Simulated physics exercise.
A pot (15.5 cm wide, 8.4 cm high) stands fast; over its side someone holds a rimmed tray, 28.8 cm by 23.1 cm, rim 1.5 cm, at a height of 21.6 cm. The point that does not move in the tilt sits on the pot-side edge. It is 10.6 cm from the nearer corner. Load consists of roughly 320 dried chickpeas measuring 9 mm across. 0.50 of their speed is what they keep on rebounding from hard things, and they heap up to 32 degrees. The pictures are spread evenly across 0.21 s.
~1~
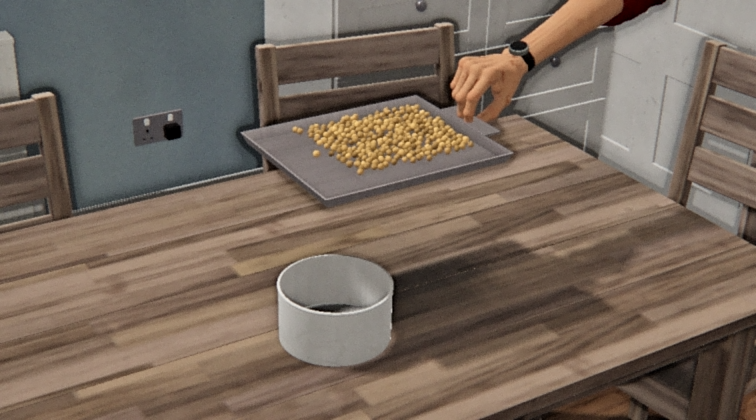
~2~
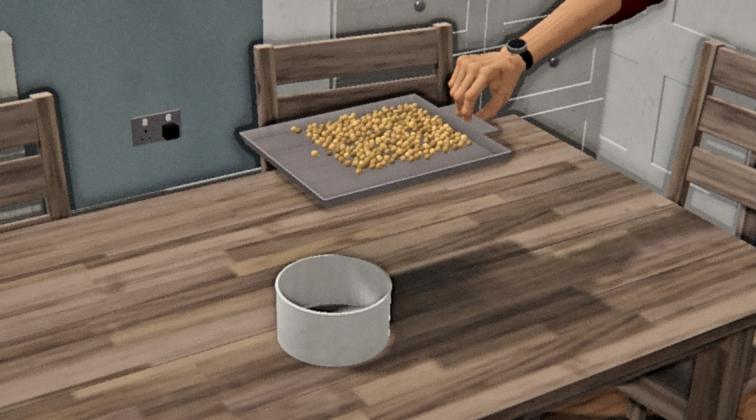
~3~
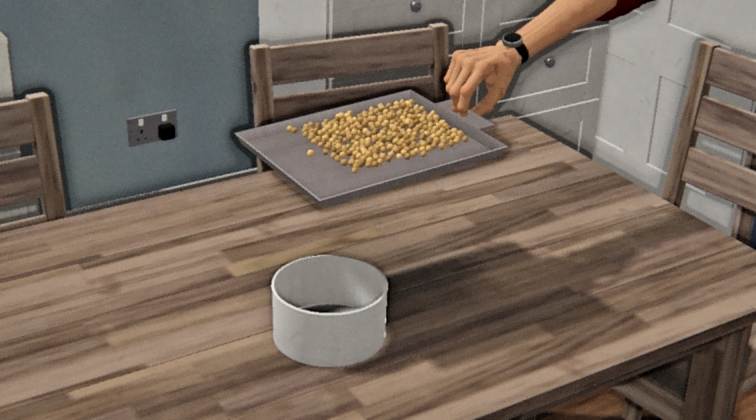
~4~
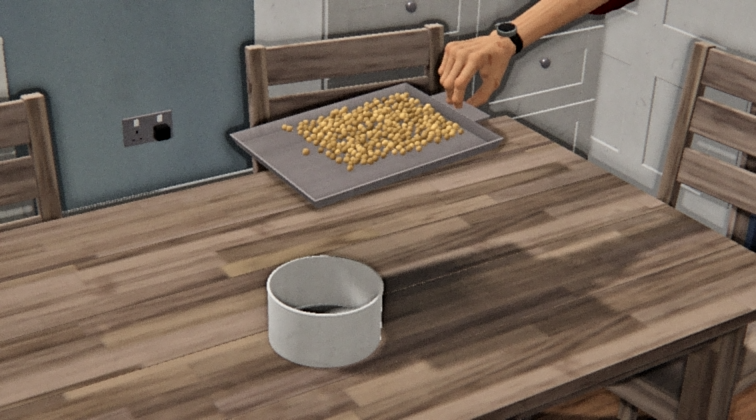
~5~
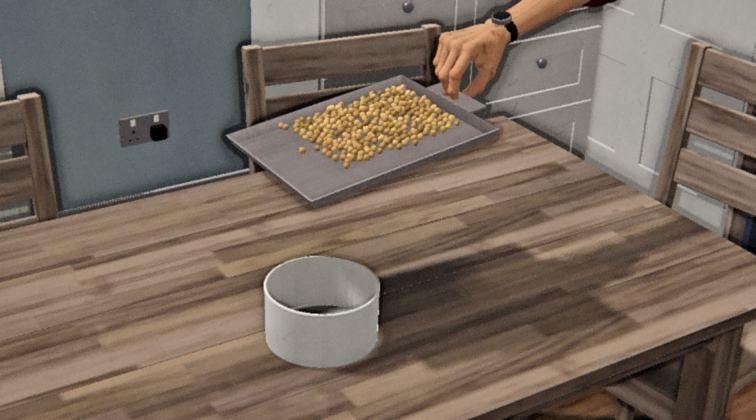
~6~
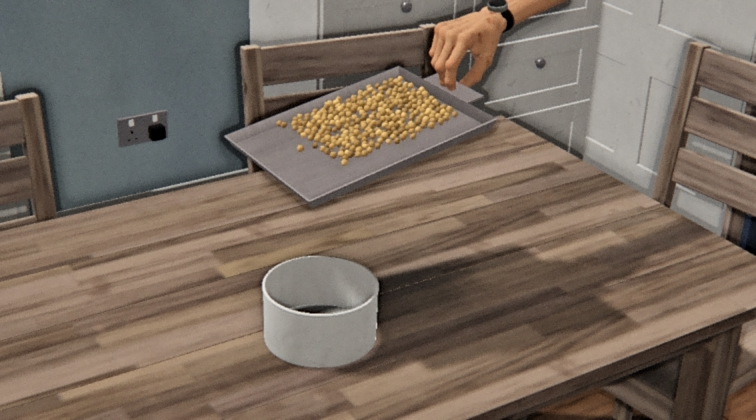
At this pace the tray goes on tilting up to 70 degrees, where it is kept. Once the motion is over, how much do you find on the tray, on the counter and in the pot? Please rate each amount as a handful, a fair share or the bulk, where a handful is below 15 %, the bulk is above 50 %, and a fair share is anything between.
Left on the tray: A fair share; counter: The bulk; pot: A handful.
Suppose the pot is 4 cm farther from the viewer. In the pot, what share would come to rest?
I'd put it at around 5 per cent.
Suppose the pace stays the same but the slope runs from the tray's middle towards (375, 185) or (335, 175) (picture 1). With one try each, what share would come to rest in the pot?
About 85 and 50 per cent.
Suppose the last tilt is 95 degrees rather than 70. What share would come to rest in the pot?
Around 5 in a hundred.
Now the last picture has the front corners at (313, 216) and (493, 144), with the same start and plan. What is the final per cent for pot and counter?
In the pot: 75 per cent; on the counter: 20 per cent.
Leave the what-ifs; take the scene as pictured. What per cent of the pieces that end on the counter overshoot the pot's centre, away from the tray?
100 per cent.
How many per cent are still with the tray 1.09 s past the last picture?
It's roughly 45 percent.
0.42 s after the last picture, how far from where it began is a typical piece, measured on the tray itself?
Displacement on the tray: Roughly 8 cm.
Then, 0.42 s after the last picture, tilt 39 degrees; the tray holds 100 %, the pot 0 %.
Then, 0.70 s after the last picture, tilt 58 degrees; the tray holds 70 %, the pot 0 %.
Then, 1.09 s after the last picture, tilt 70 degrees; the tray holds 45 %, the pot 0 %.
In the end, tray 25 %, counter 75 %, pot 0 %.
